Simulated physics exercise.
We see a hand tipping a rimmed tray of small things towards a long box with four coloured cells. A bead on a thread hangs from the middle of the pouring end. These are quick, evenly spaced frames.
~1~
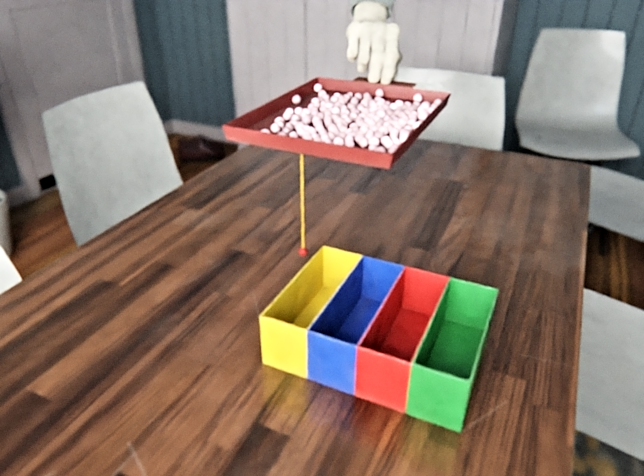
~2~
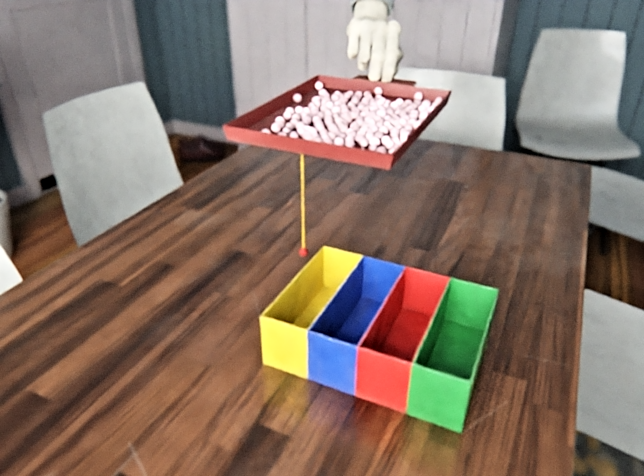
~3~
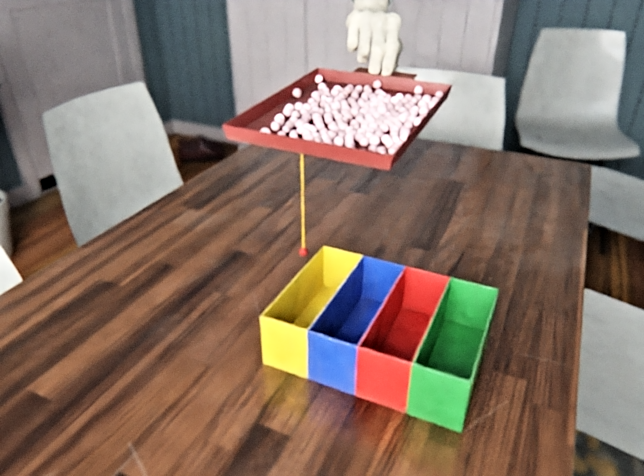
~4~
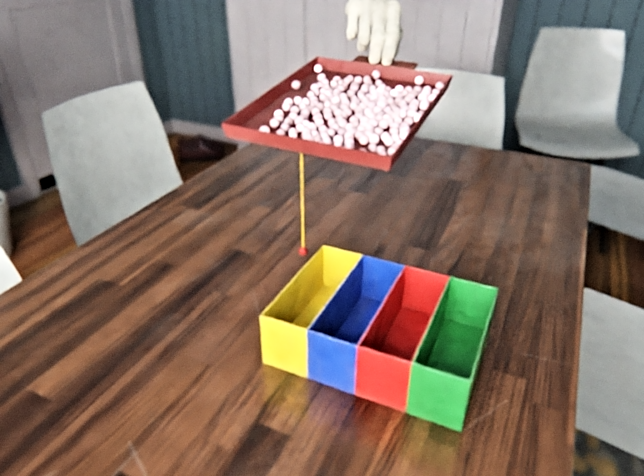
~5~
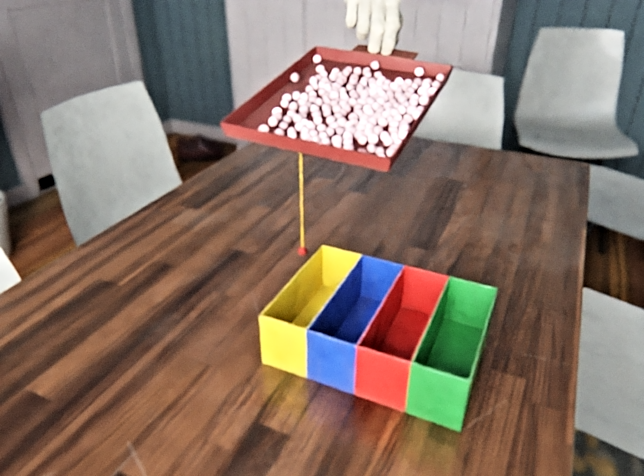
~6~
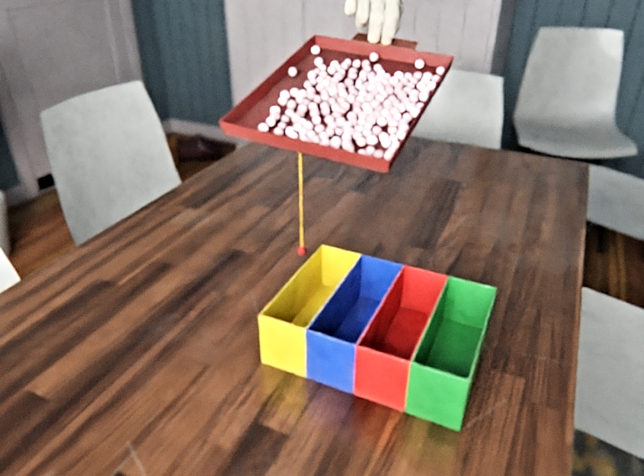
A pale hand raises the far side of a red tray of small pinkish-white pieces.
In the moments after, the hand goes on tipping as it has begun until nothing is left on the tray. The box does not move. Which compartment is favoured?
Fullest: The blue cell.
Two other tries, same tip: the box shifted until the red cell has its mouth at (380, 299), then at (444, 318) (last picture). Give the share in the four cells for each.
The first gives 90 %, the second 70 %.
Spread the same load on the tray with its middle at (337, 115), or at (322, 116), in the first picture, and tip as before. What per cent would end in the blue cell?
The first gives 40 %, the second 50 %.
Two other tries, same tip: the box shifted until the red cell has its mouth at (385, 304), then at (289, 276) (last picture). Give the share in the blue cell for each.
The first gives 30 %, the second 0 %.
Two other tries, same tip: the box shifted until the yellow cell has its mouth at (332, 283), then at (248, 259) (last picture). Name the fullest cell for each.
The first try: The blue one. The second: That green cell.
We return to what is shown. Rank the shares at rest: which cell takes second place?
Next in line is the yellow one.
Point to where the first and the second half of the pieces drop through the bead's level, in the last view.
Around (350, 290) and then (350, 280).
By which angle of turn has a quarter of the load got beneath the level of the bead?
At about 80°.
Soon after the last picture, tray tipped steeply; all on the tray.
A little later, tray tipped right over; a small part on the tray; about a third in the blue cell; about a quarter in the yellow cell; a small part in the red cell; a stray few in the green cell; about a quarter falling or outside the box.
Later still, tray tipped past a quarter turn; about half in the blue cell; about a quarter in the yellow cell; a small part in the red cell; a stray few in the green cell; a small part falling or outside the box.
By the end, tray tipped past a quarter turn; about half in the blue cell; about a quarter in the yellow cell; a small part in the red cell; a stray few in the green cell; a small part outside the box.
